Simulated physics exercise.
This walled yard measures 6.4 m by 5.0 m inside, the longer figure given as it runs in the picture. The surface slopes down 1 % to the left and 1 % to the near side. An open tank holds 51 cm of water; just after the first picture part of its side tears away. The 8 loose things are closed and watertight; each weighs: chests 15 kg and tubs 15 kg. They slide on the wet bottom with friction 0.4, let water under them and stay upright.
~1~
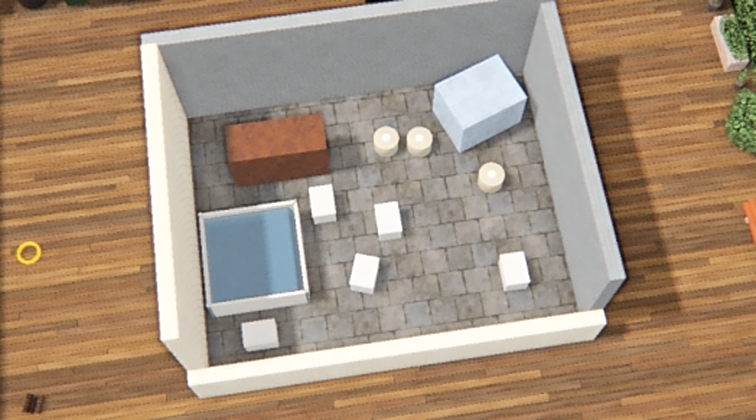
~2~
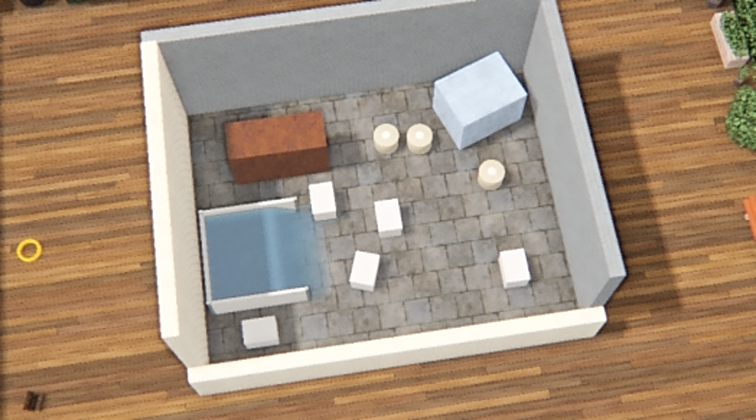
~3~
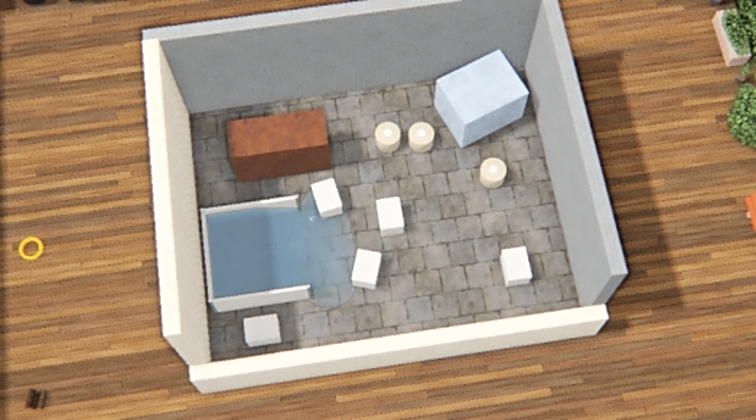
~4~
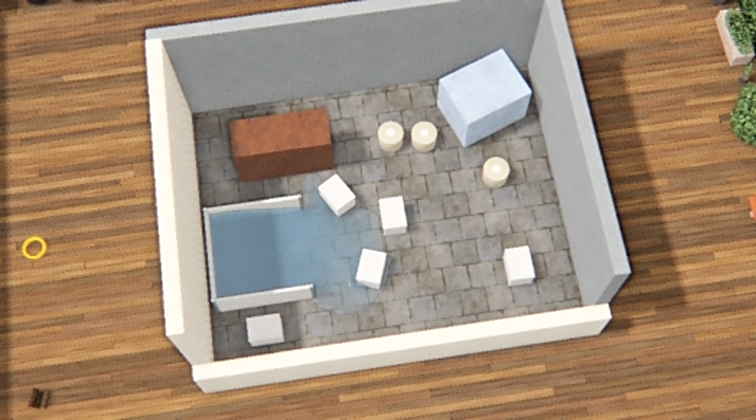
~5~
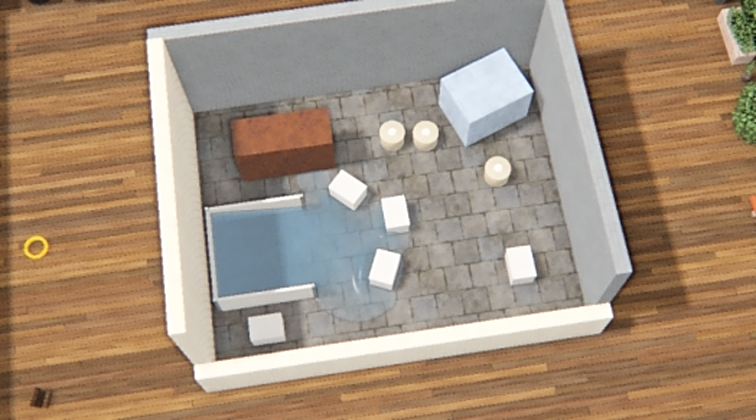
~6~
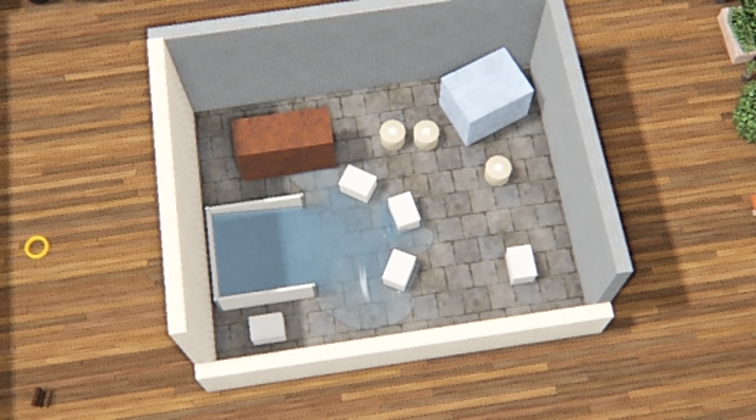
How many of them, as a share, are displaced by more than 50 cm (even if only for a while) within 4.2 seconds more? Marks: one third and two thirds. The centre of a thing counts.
Share: Between one and two thirds.
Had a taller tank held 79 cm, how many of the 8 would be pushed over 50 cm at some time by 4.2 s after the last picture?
Then 7.
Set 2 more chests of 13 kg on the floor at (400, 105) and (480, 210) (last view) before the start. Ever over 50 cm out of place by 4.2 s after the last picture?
In that order: Under, over.
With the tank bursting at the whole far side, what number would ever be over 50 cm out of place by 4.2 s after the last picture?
Then 2.
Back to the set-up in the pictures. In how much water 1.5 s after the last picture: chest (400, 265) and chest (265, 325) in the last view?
About 9 and 0 cm.
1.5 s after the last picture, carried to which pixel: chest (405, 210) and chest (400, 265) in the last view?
Around (498, 177) and (515, 298).
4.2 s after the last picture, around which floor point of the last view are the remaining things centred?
Around (454, 203).
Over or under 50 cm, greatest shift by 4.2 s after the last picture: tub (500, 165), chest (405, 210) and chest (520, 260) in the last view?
In turn: More, more, more.
Then, 0.4 s after the last picture 3 of 8 are over 50 cm from their spots; 0 afloat.
Then, 1.5 s after the last picture 3 of 8 are over 50 cm from their spots; 1 afloat.
Then, 2.8 s after the last picture 5 of 8 are over 50 cm from their spots; 4 afloat.
Then, 4.2 s after the last picture 5 of 8 are over 50 cm from their spots, and 5 have been at some point; 4 afloat.
